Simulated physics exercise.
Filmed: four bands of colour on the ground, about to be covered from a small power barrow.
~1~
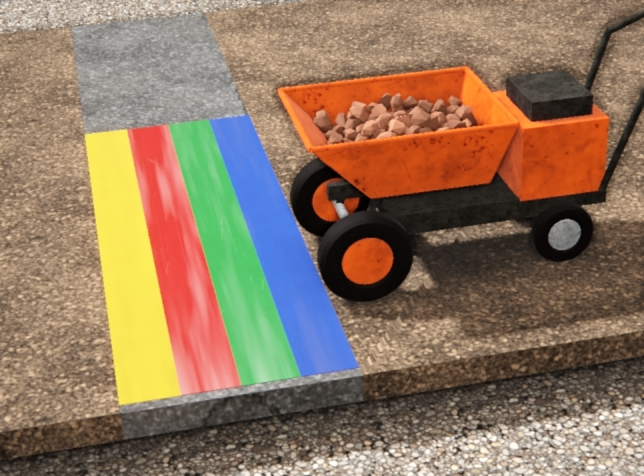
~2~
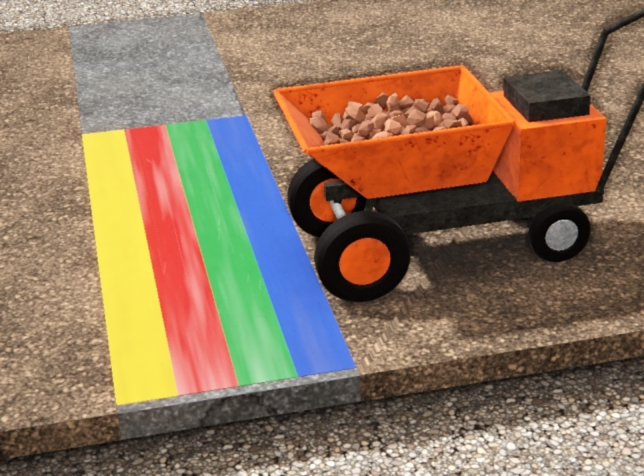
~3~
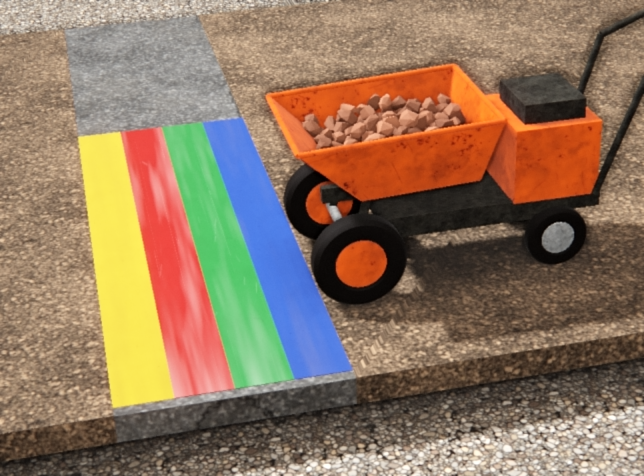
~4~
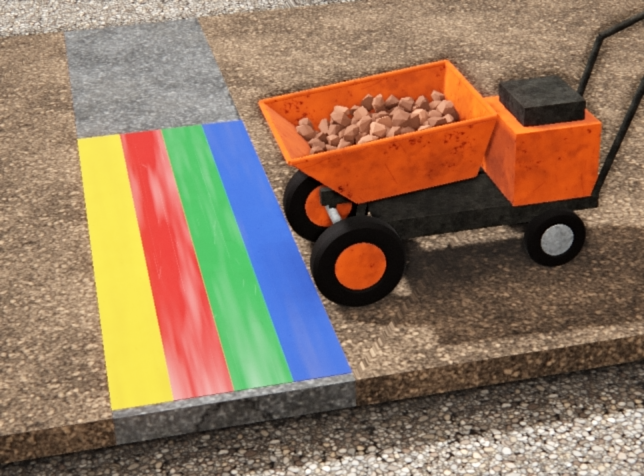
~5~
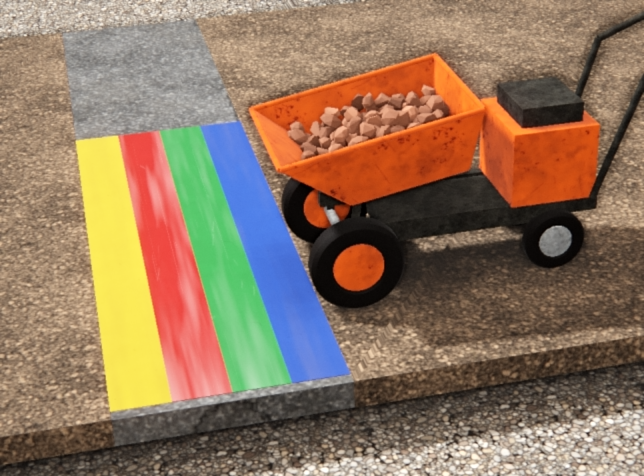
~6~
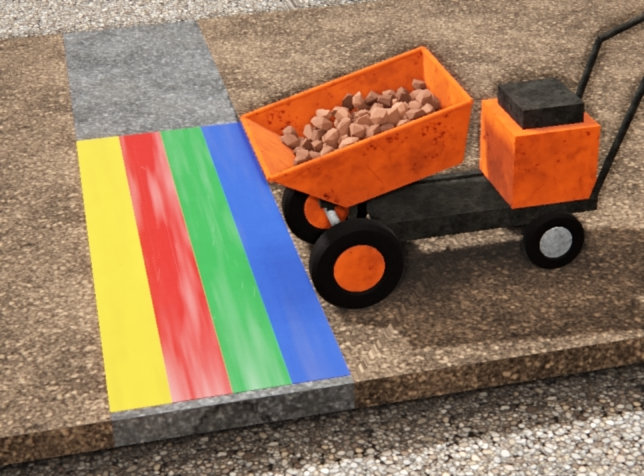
An orange skip heaped with reddish-brown rubble begins level on a small black-wheeled power barrow, seen from above and to one side on a brown, gritty slab edged by pale gravel. To its left, yellow, red, green and blue bands lie side by side across a grey strip. The skip's rear rises steadily, tilting its lip down leftward, while the view shifts very slightly.
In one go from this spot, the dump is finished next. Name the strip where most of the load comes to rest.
Red.
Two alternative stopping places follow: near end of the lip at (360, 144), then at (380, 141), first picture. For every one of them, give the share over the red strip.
Result: Try 1 = 30 %, try 2 = 10 %.
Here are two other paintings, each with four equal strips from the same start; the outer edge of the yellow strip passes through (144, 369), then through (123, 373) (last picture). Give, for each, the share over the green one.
0 and 0 in a hundred.
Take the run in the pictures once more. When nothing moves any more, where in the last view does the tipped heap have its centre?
Around (163, 289), give or take.
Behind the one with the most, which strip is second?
It's the yellow one.
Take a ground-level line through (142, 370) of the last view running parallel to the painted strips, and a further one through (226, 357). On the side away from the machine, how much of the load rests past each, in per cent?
Near 20 % and 70 %.
Soon, skip tipped steeply; all in the skip.
A while on, skip tipped right over; most in the skip; a stray few over the green strip; about a quarter over the red strip; a stray few over the yellow strip.
Towards the end, skip tipped right over; about a quarter in the skip; a small part over the green strip; about a third over the red strip; about a quarter over the yellow strip; a small part off the paint.
Finally, skip tipped right over; about a quarter in the skip; none over the blue strip; a small part over the green strip; about a third over the red strip; about a quarter over the yellow strip; a small part off the paint.
